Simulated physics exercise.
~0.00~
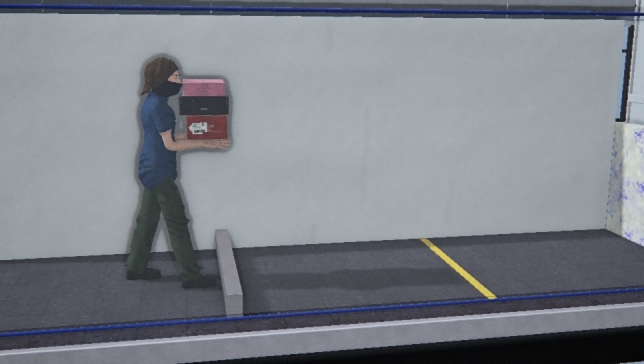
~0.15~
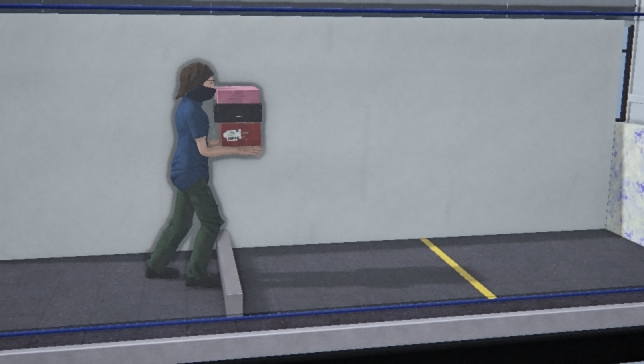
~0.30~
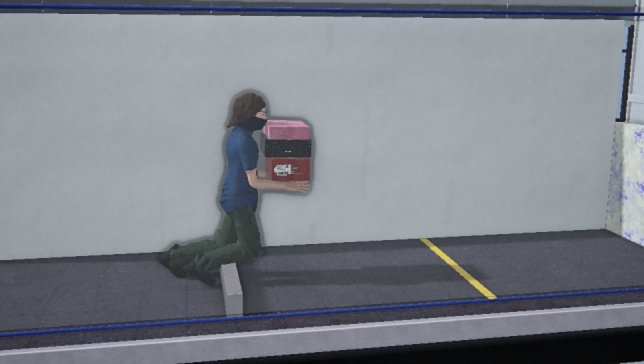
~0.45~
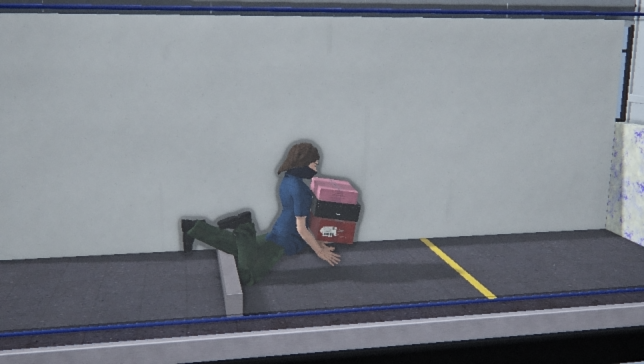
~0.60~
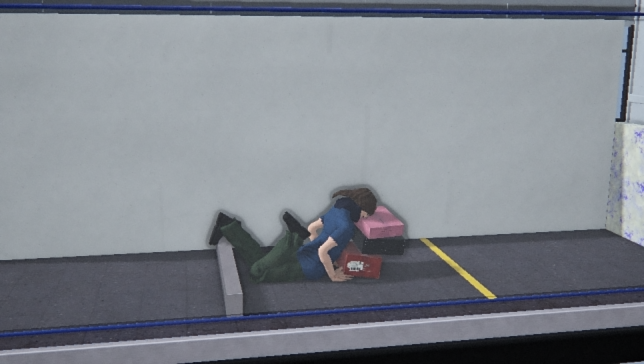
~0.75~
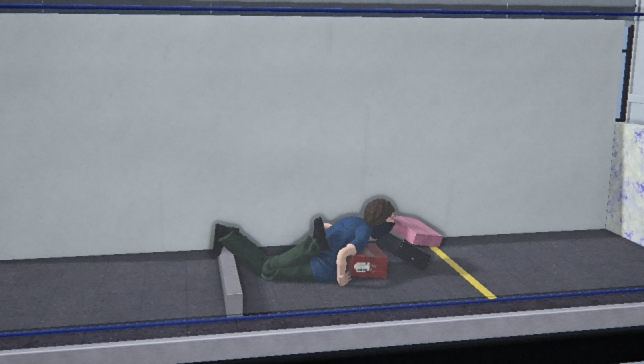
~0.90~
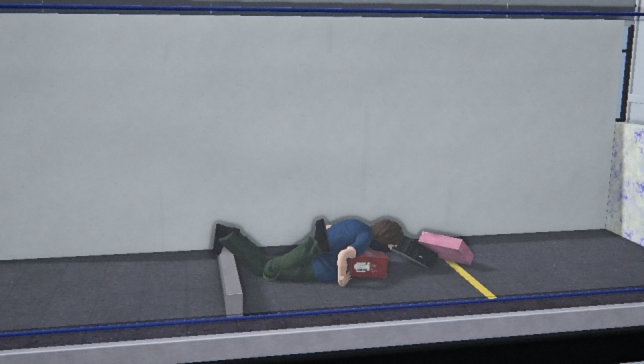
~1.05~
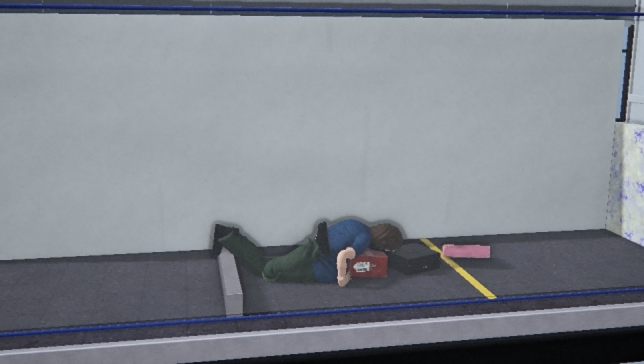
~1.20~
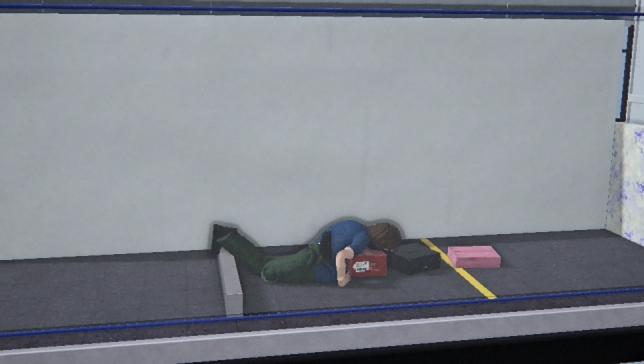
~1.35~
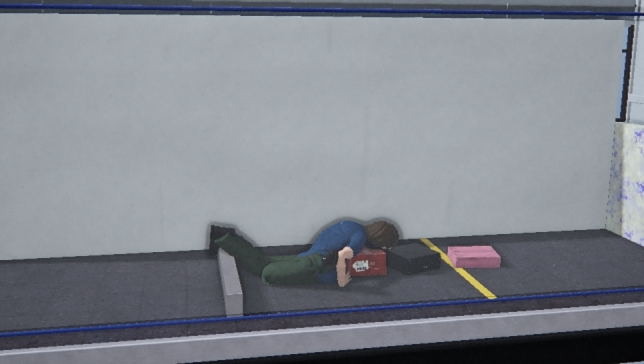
A person carrying a stack of three boxes tripped over a low rail and pitched forward to the right, spilling the load, and ended face down with the red and black boxes short of the yellow line and the pink one just past it.
